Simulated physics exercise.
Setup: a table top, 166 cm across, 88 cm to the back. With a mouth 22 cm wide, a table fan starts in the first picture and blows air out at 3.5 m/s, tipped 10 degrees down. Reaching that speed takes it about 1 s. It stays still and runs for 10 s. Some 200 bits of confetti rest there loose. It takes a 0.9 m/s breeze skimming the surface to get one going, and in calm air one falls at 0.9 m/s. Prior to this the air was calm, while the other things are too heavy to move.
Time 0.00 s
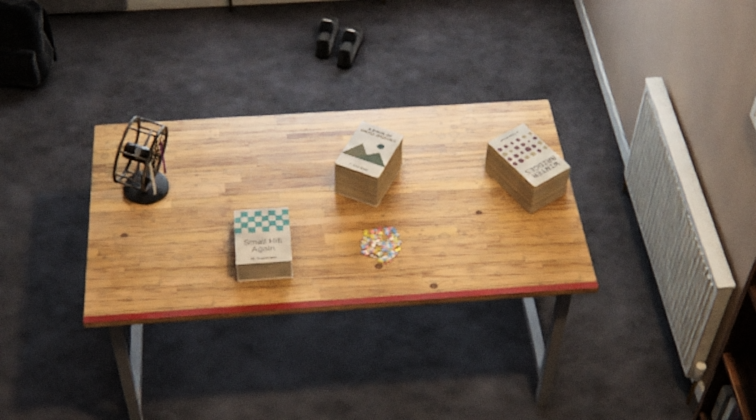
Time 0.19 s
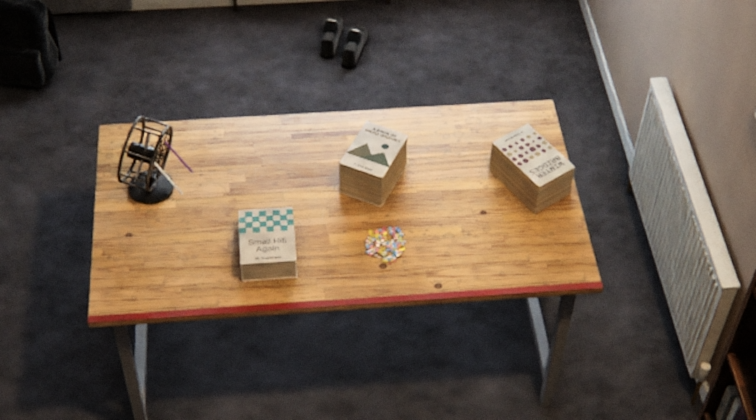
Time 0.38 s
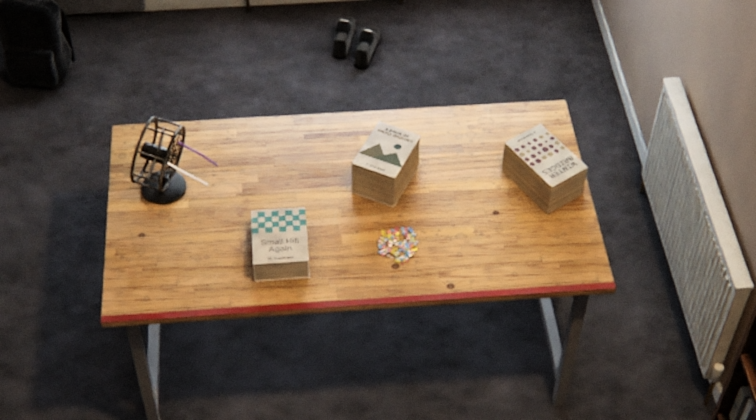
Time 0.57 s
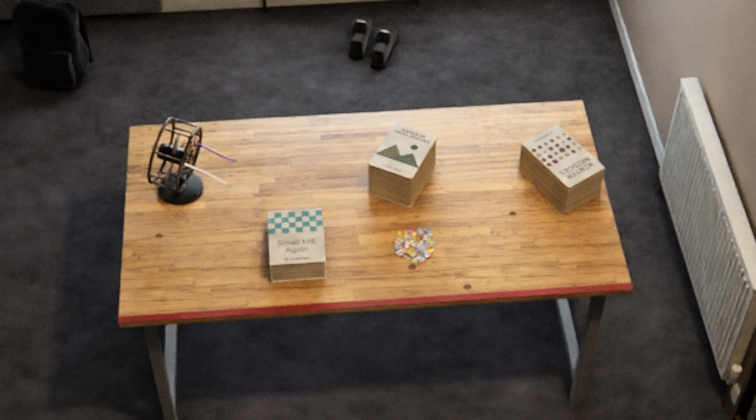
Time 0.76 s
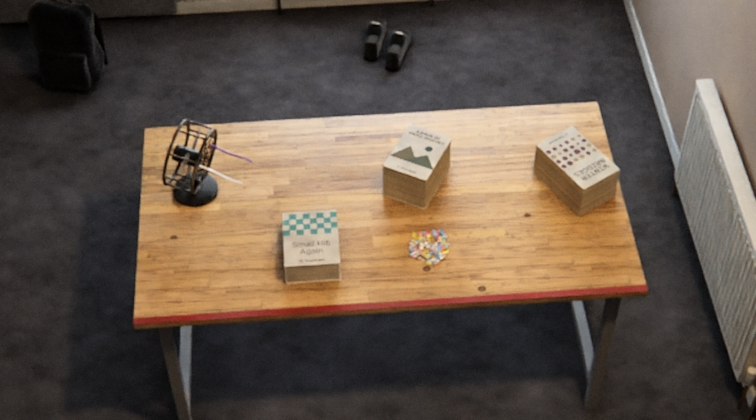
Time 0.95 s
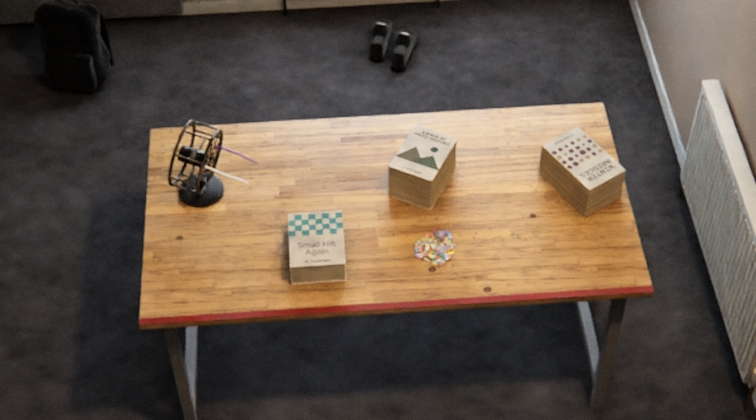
In a room with dark grey carpet, a wooden table with a red front edge is seen from high up, a white radiator to the right and dark shoes and a black bag behind. A black fan stands at the left, with three thick pale books and a small heap of pale, multicoloured confetti towards the front. Thin streamers flutter out from the fan, the confetti barely changes, and the view drifts left, sliding everything rightward.
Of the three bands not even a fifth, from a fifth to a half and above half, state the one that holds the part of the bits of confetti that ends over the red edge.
The band is above half.
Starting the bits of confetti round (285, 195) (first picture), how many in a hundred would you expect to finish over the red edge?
It would be near 5 %.
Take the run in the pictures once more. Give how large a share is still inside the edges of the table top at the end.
About 2 percent of them remain.
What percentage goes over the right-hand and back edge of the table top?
Estimate: Right-hand ~ 10 %; back ~ 0 %.
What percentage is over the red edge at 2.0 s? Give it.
About 90 per cent.
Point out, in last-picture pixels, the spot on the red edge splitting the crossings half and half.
I'd put my finger close to (513, 301).
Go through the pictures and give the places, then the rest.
In the first picture, the middle of the bits of confetti is near (381, 243), none has stirred yet and the mouth of the table fan is at (141, 154).
In the second picture, the middle of the bits of confetti is near (386, 243), none has stirred yet and the red edge is centred on (349, 305).
In the third picture, the middle of the bits of confetti is near (398, 243), none has stirred yet, the top of a book is at (387, 149) and the top of a book is at (280, 235).
In the fourth picture, the middle of the bits of confetti is near (415, 244) and none has stirred yet.
In the fifth picture, the middle of the bits of confetti is near (429, 246) and none has stirred yet.
In the sixth picture, the middle of the bits of confetti is near (438, 247) and about 1 % have left their places.
After 2.0 s, 3 % are on the move or not yet settled, 88 % are over the red edge.
After 3.2 s, 2 % are on the move or not yet settled, 88 % are over the red edge.
After 5.5 s, 2 % are on the move or not yet settled, 88 % are over the red edge.
After 10.0 s, at the end, 88 % are over the red edge.
